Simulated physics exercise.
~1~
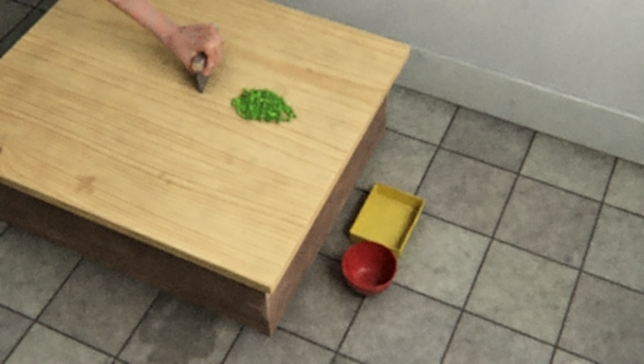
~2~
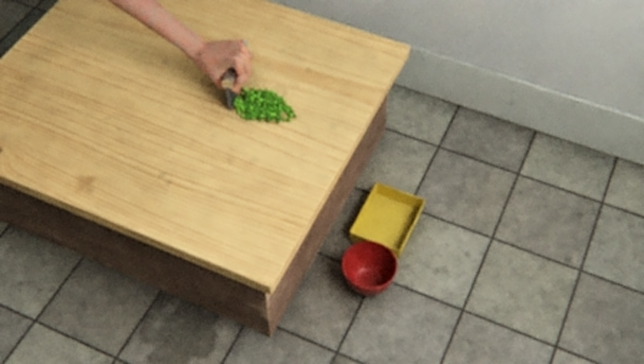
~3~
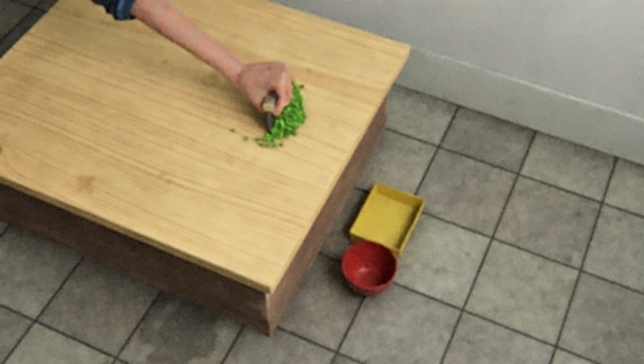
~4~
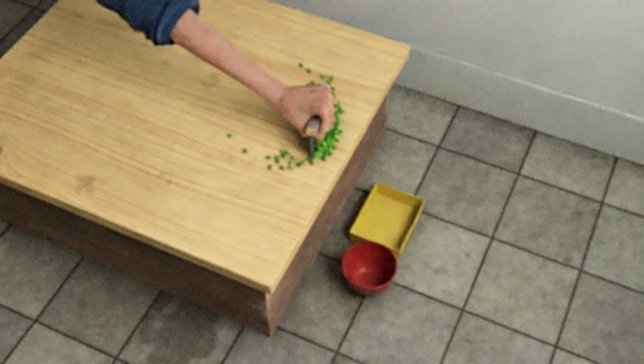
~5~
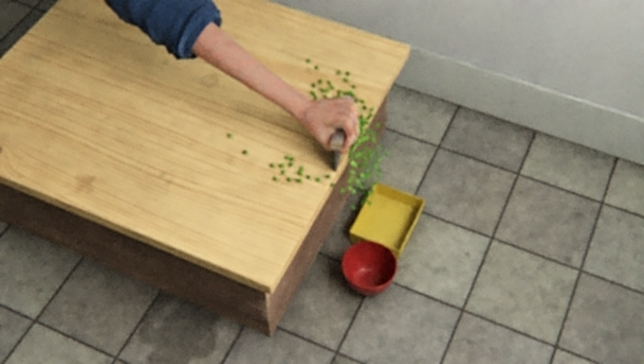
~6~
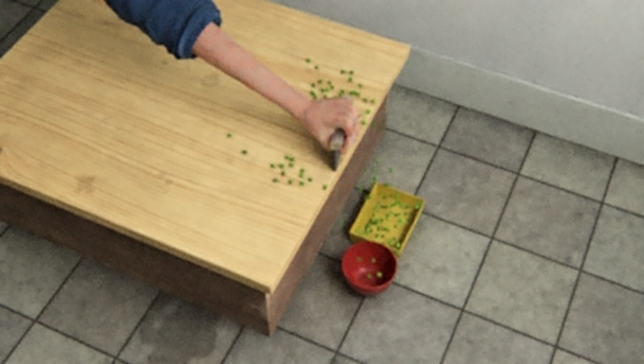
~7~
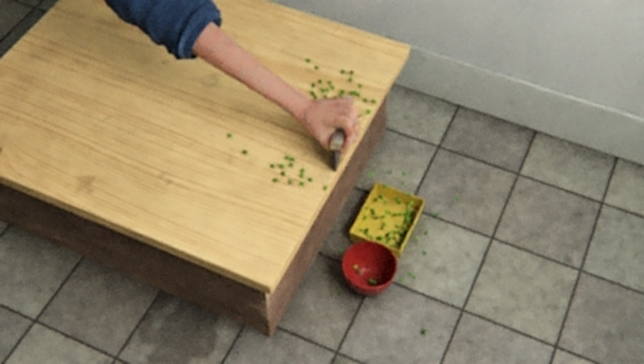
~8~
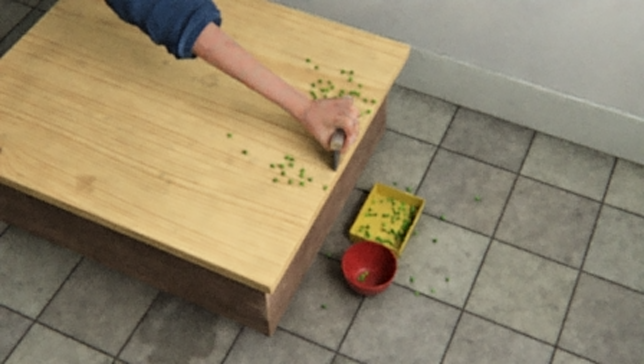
A hand holding a small dark scraper reaches over a pale wooden tabletop, seen from above at an angle, with a small heap of green peas near its right side. On the grey tiled floor below the right edge sit a yellow tin and, just in front of it, a red bowl. The hand pushes the scraper right and toward the edge, spreading the peas and leaving some behind. It stops at the edge as many peas spill over. Most of those land in the yellow tin, a few in the bowl and others on the tiles, while scattered peas remain on top.
